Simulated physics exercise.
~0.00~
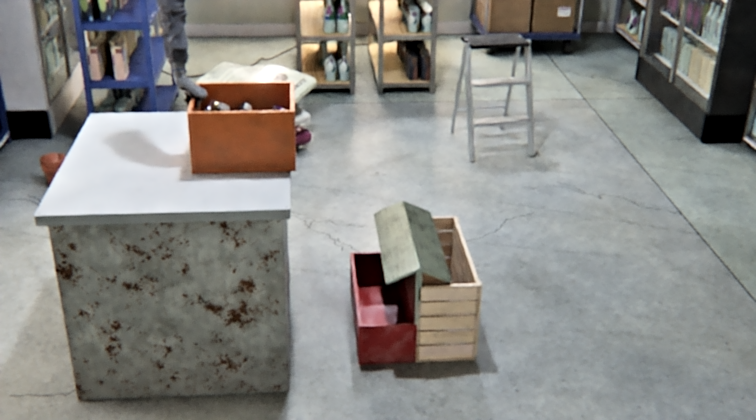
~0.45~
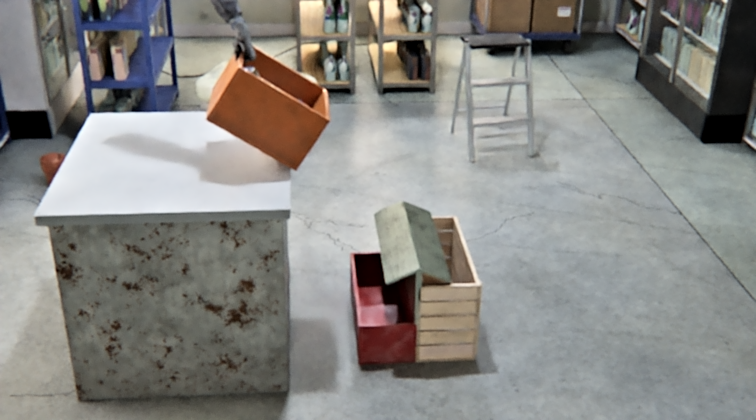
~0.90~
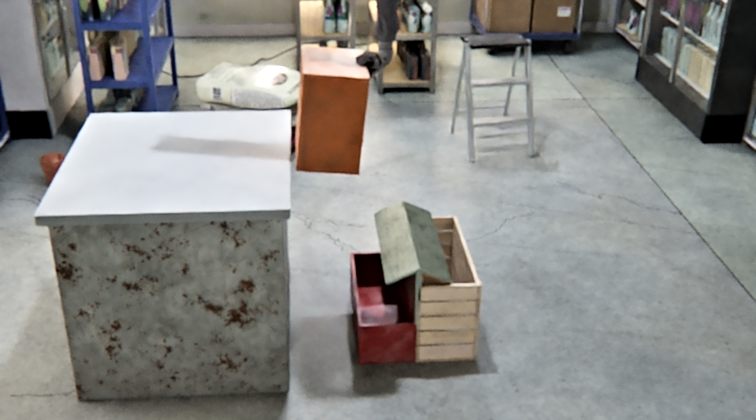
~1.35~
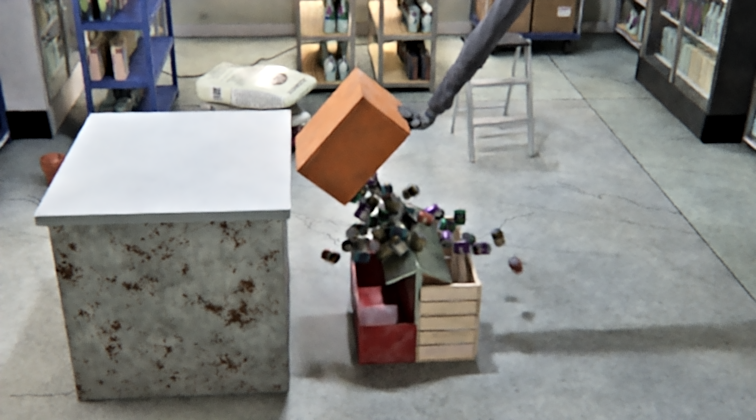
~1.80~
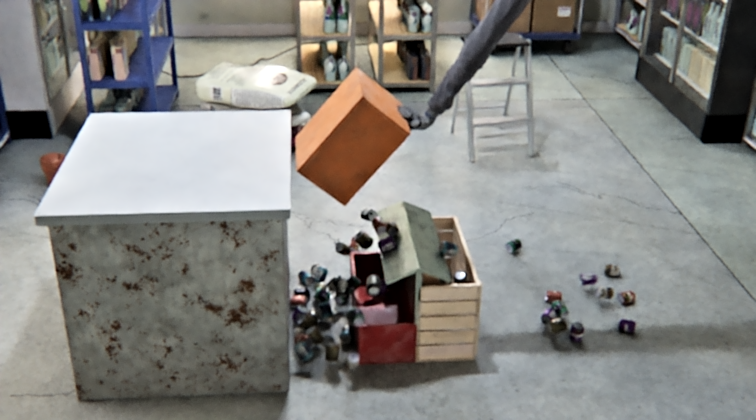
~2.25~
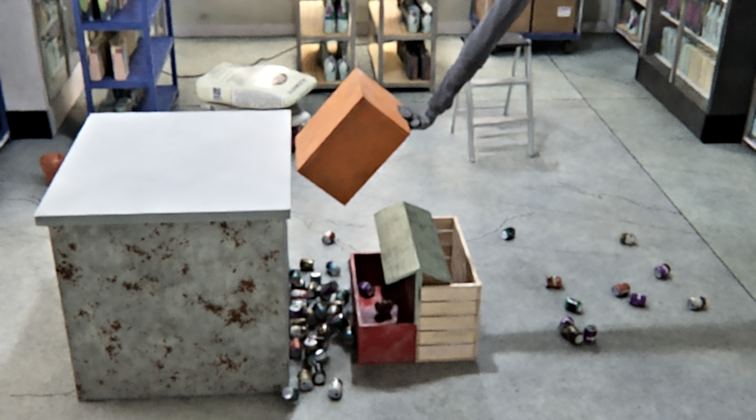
A grey arm reaches in from the back of a concrete-floored room lined with shelves, seen from above, gripping an orange crate on a white-topped, rust-stained bench at left. On the floor right of the bench sit a red tub and a pale wooden tote, with a sloping green-grey ridge over their shared wall and a stepladder behind. The arm lifts the crate, swings it right past the bench edge and tips it over. Small dark cans pour onto the ridge and scatter both ways. Most end heaped on the floor between bench and tub, a few lie in the tub, and others rest scattered at right, while the crate stays tilted overhead.
